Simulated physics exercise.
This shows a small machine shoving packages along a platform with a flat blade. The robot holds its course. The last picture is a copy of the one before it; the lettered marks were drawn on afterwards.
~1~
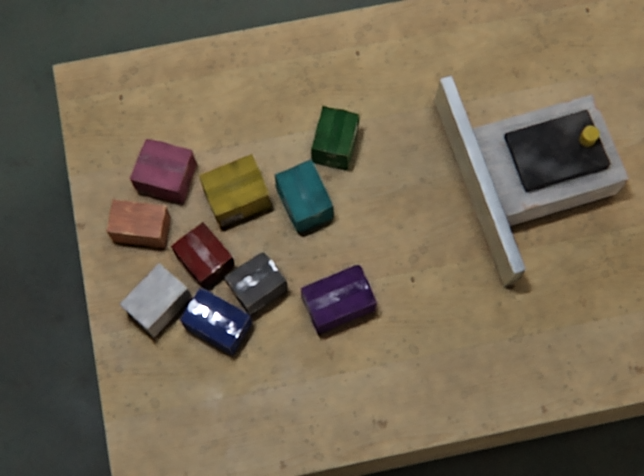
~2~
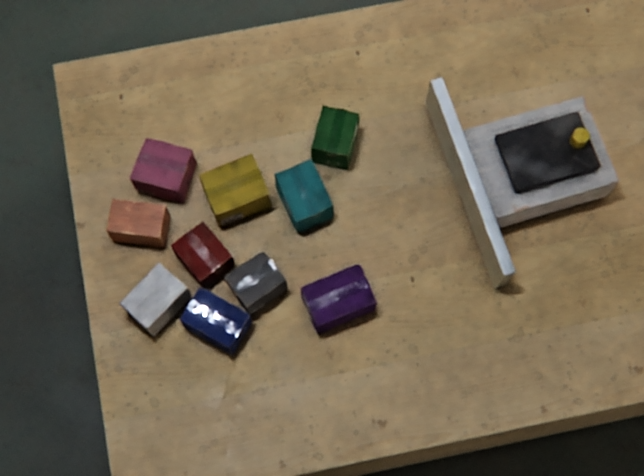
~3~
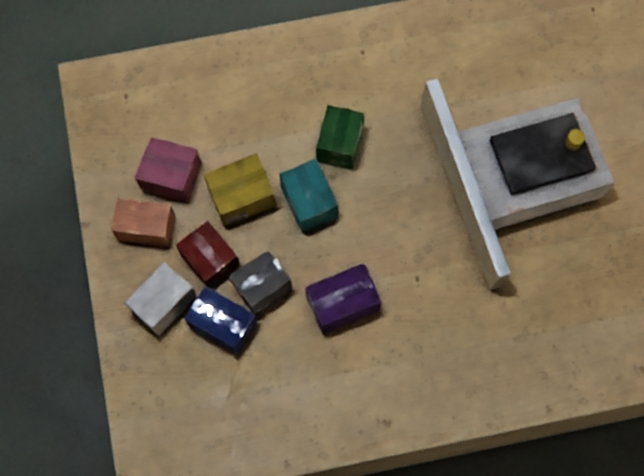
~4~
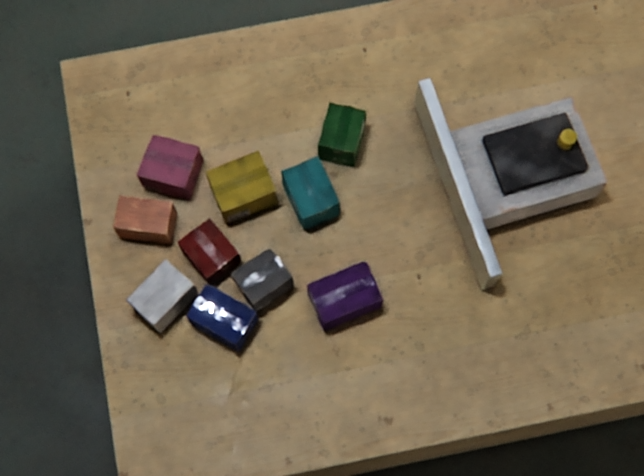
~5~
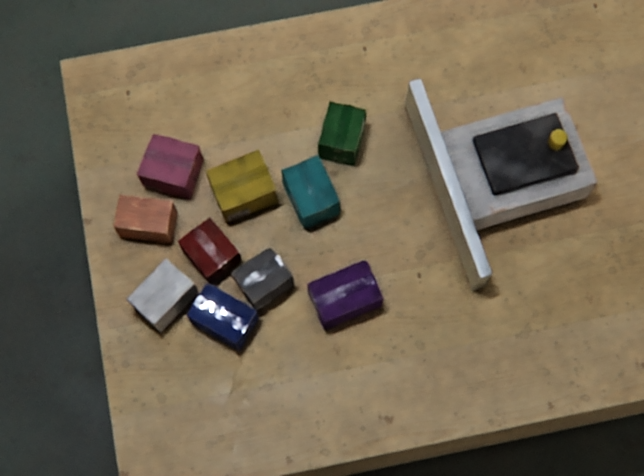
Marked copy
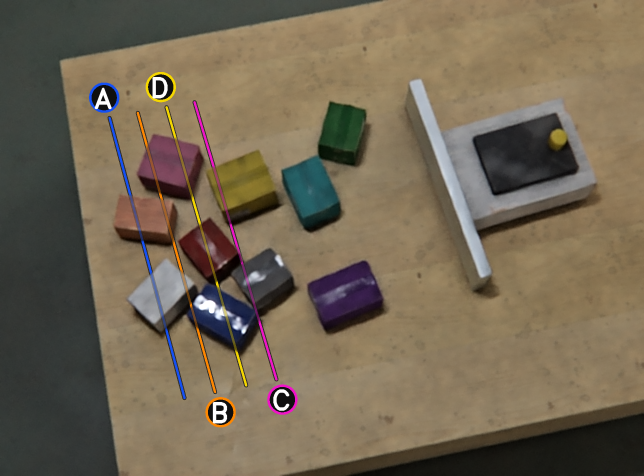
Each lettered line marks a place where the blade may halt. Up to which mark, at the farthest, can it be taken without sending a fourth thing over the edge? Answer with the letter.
B is the last line within the limit.
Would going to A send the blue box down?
Yes.
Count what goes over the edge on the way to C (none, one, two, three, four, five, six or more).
By then, none.
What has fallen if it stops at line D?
The orange crate goes over.
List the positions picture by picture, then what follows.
Blue box (217, 322); turquoise parcel (304, 198); yellow parcel (236, 191), in the first picture.
Robot (541, 153); orange crate (139, 223), in the second picture.
Robot (536, 155); grey box (261, 283), in the third picture.
Robot (529, 154); pink box (171, 168), in the fourth picture.
Robot (519, 155); purple parcel (345, 295); blue box (224, 317); turquoise parcel (311, 193), in the fifth picture.
On the copy, A at (146, 252); B at (175, 247); C at (234, 235); D at (205, 241).
On B. First, robot (421, 174); purple parcel (339, 295); green parcel (304, 149).
Then, robot (322, 193); orange crate (115, 232); white crate (148, 291).
Finally, robot (245, 208); white crate over the edge; orange crate over the edge; two fallen.
By contrast, A drops six; C is within the limit but short; D is within the limit but short.
